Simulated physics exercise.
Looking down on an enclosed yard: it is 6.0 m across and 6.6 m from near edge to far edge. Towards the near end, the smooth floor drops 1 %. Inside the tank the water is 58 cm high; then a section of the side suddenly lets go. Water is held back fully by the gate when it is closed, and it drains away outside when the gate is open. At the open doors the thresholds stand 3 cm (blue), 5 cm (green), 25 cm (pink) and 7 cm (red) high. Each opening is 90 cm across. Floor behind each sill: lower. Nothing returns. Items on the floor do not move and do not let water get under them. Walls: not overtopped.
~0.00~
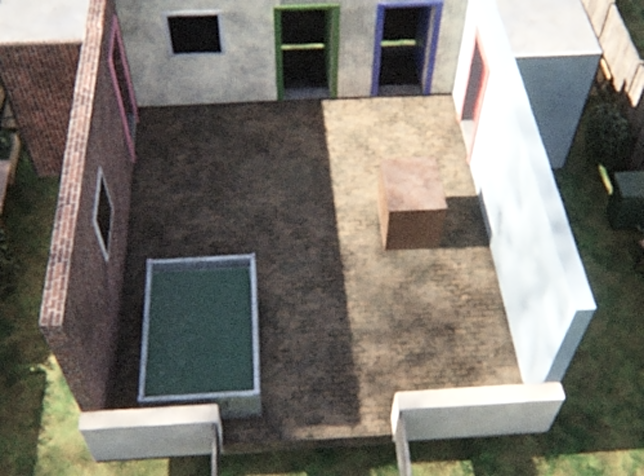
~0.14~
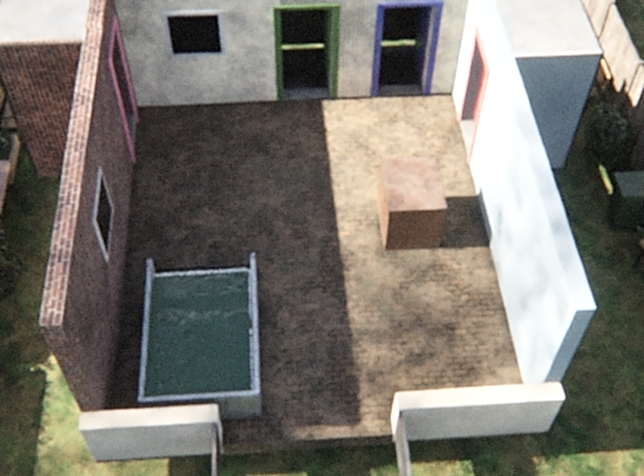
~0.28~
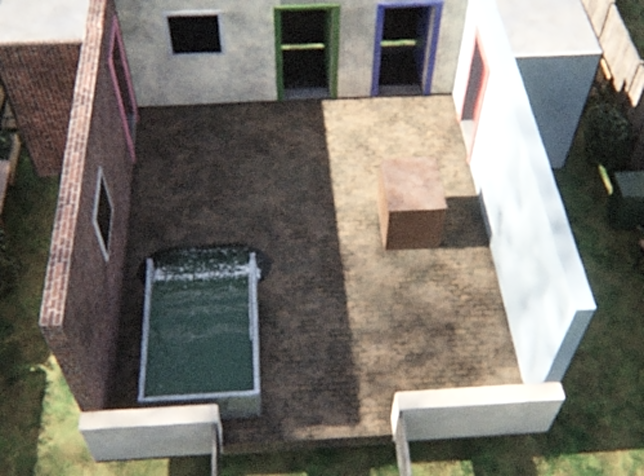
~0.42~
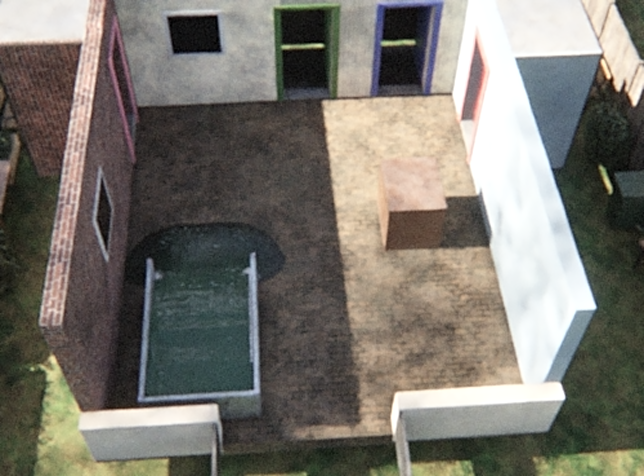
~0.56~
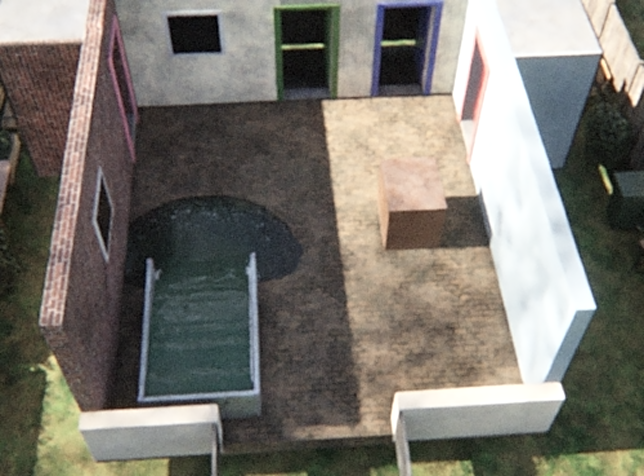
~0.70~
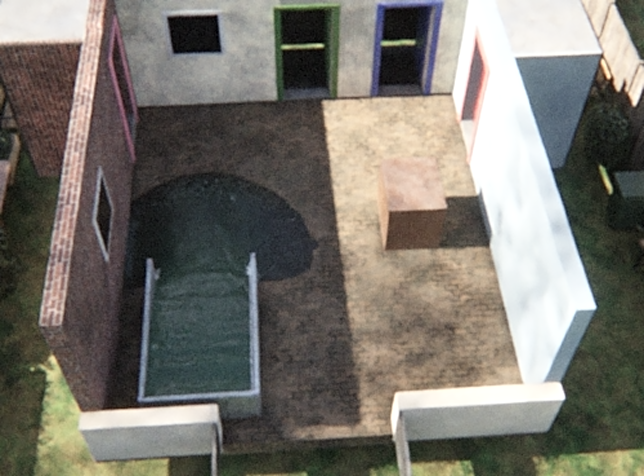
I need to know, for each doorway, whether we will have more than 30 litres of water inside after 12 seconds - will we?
Here is how it goes: The blue door, yes, more than that; the green door, yes, more than that; the pink door, no, not that much; the red door, yes, more than that.
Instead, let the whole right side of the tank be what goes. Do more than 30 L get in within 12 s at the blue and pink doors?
Against the limit, the blue door exceeds it and the pink door stays within it.
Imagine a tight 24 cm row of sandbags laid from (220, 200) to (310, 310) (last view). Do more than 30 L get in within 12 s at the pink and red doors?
At the pink door the limit is not reached, and at the red door it is exceeded.
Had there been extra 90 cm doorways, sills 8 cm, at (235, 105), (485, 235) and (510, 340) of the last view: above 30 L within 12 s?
Note, doorways in listed order: Goes beyond, stays short, stays short.
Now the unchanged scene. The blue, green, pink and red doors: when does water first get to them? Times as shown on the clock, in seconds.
Blue: 2.8 s; green: 2.0 s; pink: 1.3 s; red: 3.8 s.
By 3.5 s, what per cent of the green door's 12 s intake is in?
Share: ~ 55 %.
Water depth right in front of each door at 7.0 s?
You'd see blue at 7 cm, green at 4 cm, pink at 6 cm and red at 13 cm.
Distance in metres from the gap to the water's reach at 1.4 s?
Distance: Approx. 4.0 m.
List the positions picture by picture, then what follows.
The first frame shows the tank at (201, 326) is whole and still, 58 cm deep.
In the second frame, water pours out on the tank's far side and has run 0.9 m, to a hidden place; typically 8 cm deep outside, 58 cm at the tank's back.
In the third frame, the front is at (144, 270), 1.0 m from the gap on the tank's far side; 1.2 m2 of floor is under water; 58 cm left at the back of the tank.
In the fourth frame, water pours out on the tank's far side and has run 1.3 m, to (150, 240); typically 8 cm deep outside, 58 cm at the tank's back.
In the fifth frame, the front is at (184, 202), 1.8 m from the gap on the tank's far side; 3.7 m2 of floor is under water; 58 cm left at the back of the tank.
In the sixth frame, water pours out on the tank's far side and has run 2.3 m, to (212, 177); typically 5 cm deep outside, 55 cm at the tank's back.
After 1.4 s water covers 35 % of the floor and is deepest (24 cm) near (204, 273); blue door not reached, green door not reached, pink door 6 cm at the sill, 0 L in, red door not reached.
After 2.2 s water covers 45 % of the floor and is deepest (34 cm) near (148, 117); blue door not reached, green door 11 cm at the sill, 1 L in, pink door 11 cm at the sill, 0 L in, red door not reached.
After 3.5 s water covers 55 % of the floor and is deepest (24 cm) near (166, 144); blue door 7 cm at the sill, 1 L in, green door 14 cm at the sill, 37 L in, pink door 21 cm at the sill, 1 L in, red door not reached.
After 7.0 s water covers 75 % of the floor and is deepest (14 cm) near (445, 183); blue door 7 cm at the sill, 36 L in, green door 4 cm at the sill, 65 L in, pink door 6 cm at the sill, 1 L in, red door 13 cm at the sill, 57 L in.
After 12.0 s water covers 95 % of the floor and is deepest (10 cm) near (494, 411); blue door 4 cm at the sill, 79 L in, green door 4 cm at the sill, 66 L in, pink door 2 cm at the sill, 1 L in, red door 5 cm at the sill, 76 L in.
